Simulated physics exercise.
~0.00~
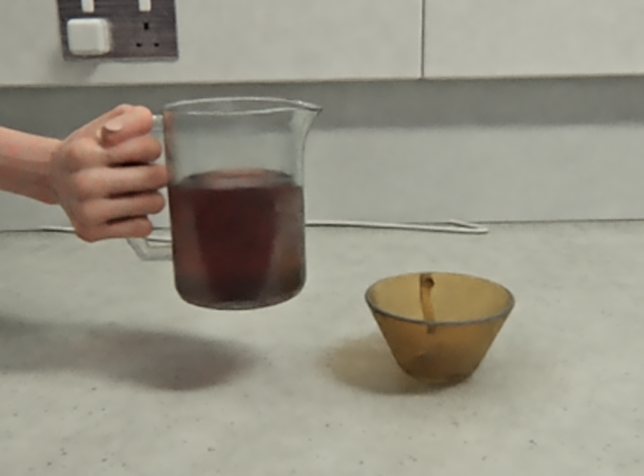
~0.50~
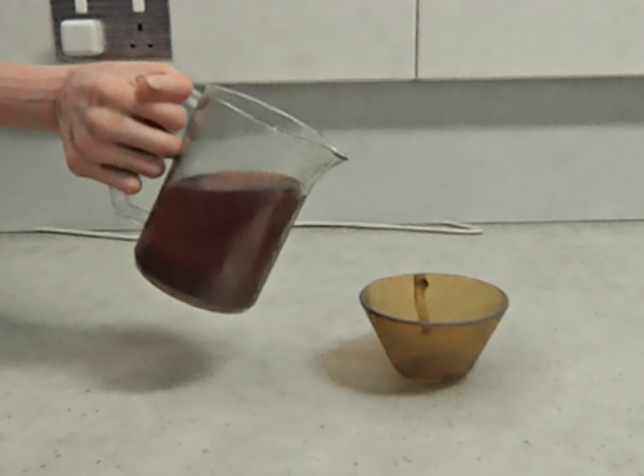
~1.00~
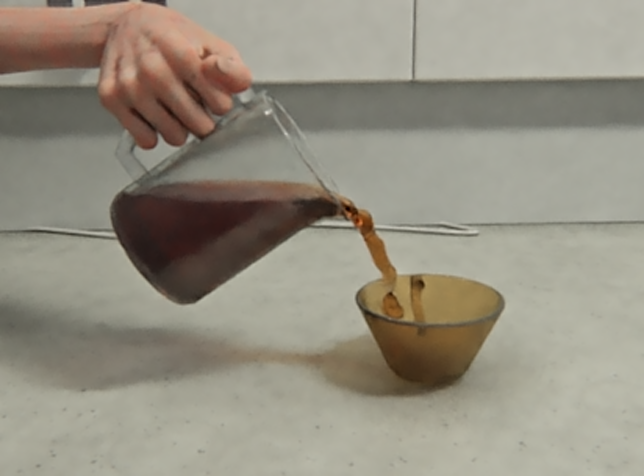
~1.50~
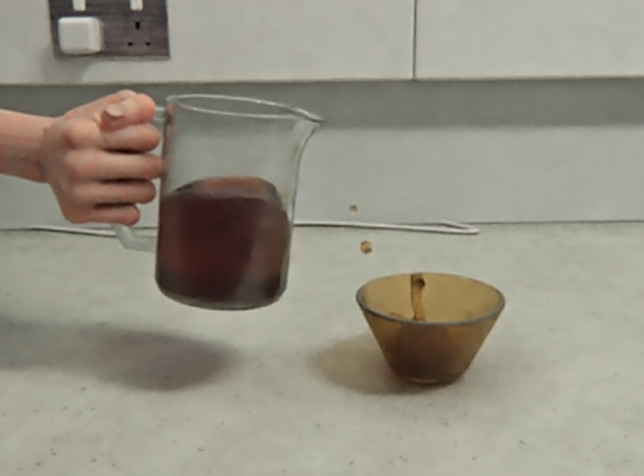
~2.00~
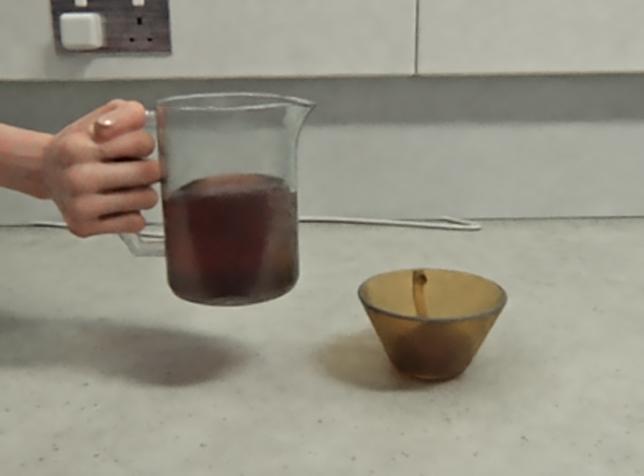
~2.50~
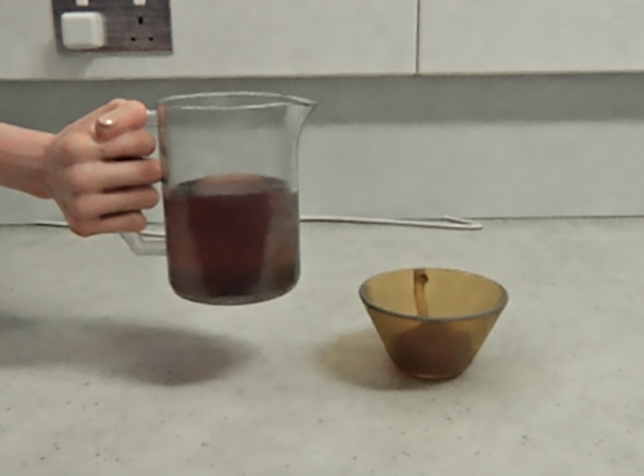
A hand at the left holds a clear glass pitcher of dark reddish-brown tea above a pale speckled counter, seen from the front in a slightly swaying view. To the right sits a small amber glass teacup, with white panels, a thin pale cable and a wall socket behind. The hand tips the pitcher steadily rightward until an amber stream runs from its spout into the cup. It then swings the pitcher back upright, and a couple of last drops fall. At the end, the pitcher is held level, still over half full, and the cup holds some brown tea.
